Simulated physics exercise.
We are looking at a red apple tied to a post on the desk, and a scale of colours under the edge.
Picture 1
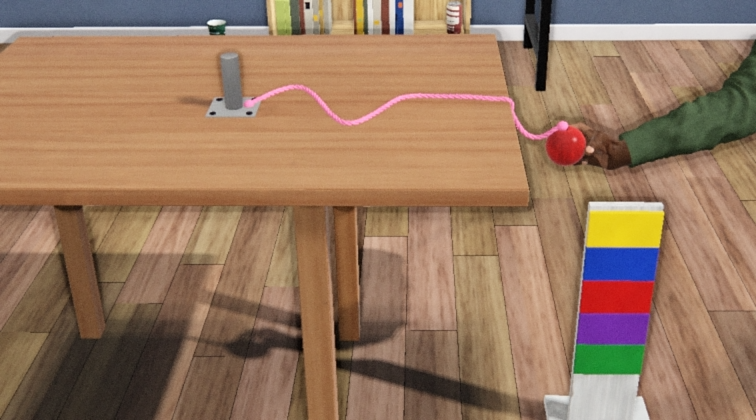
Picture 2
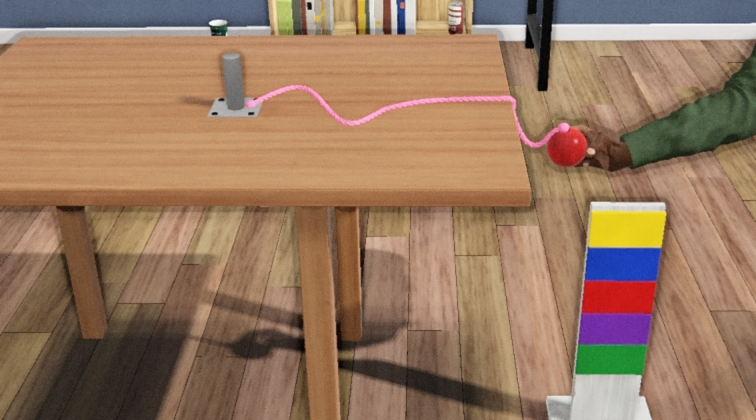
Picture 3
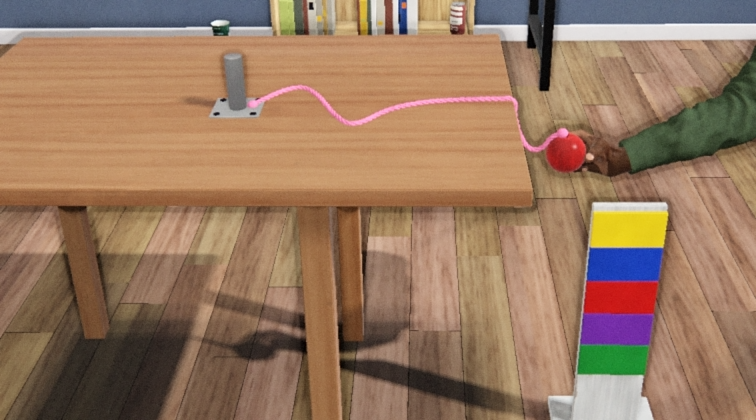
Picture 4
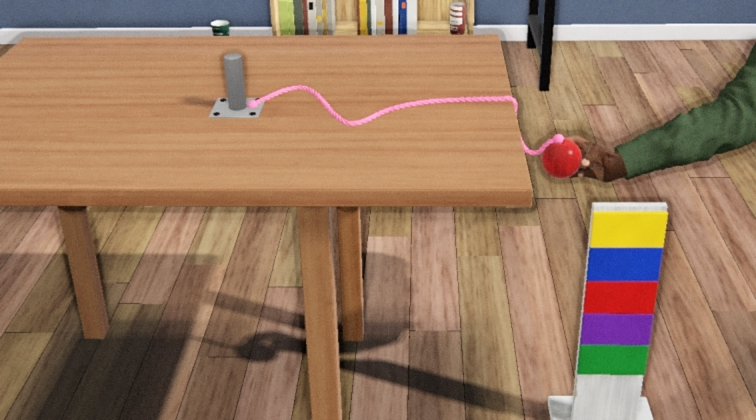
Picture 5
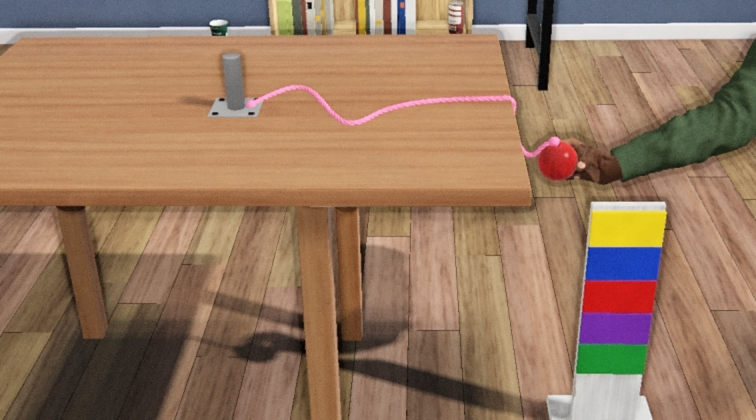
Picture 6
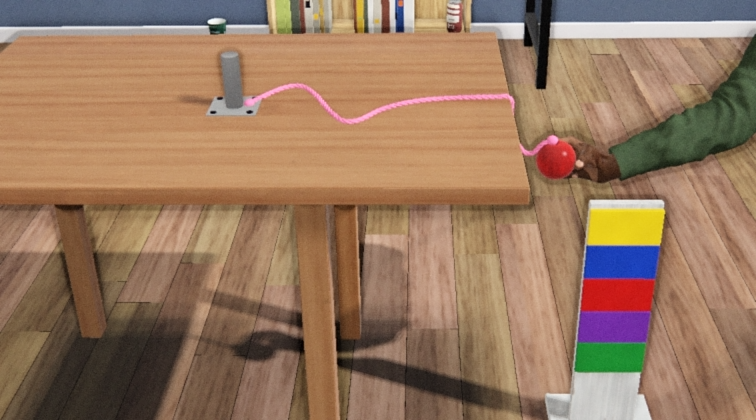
A hand in a green sleeve, reaching in from the right, holds a red apple just off the right edge of a wooden desk, lowering it slightly and drifting a little left. Seen from slightly above, a pink cord runs in curves from the apple to a grey post on the desk. Below stands a white board striped yellow, blue, red, purple and green, and the view barely shifts.
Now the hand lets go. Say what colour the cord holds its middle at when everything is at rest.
That would be red.
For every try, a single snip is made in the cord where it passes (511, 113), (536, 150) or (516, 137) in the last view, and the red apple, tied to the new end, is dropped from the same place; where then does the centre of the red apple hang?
Try 1: About (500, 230). Try 2: About (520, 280). Try 3: About (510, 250).
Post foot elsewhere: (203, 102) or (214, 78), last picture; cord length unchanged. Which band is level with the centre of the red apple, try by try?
Blue; blue.
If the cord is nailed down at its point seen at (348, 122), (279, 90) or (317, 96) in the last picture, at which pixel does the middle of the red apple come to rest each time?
Respectively (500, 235), (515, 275) and (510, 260).
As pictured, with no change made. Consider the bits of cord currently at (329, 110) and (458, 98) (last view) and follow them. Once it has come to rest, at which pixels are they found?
(396, 99) for the first, (511, 141) for the second.
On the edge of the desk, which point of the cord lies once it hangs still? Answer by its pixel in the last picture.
About (412, 102).
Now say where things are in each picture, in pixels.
In the first frame, red apple (566, 146); yellow (625, 231); blue (621, 265); red (617, 298); purple (613, 330); green (609, 361).
In the second frame, red apple (567, 147); cord through (274, 94) (322, 102) (370, 118) (438, 101) (512, 109).
In the third frame, red apple (566, 153).
In the fourth frame, red apple (561, 158); cord through (276, 94) (324, 103) (372, 118) (441, 101) (514, 112).
In the fifth frame, red apple (557, 161).
In the sixth frame, red apple (556, 160); cord through (273, 92) (321, 101) (369, 116) (438, 99) (511, 110).
A little later, apple near (534, 282); level with red.
Next, apple near (473, 273); level with red.
Later still, apple near (500, 282); level with red.
When it is over, apple near (510, 278); level with red. Its middle rests at the red band.
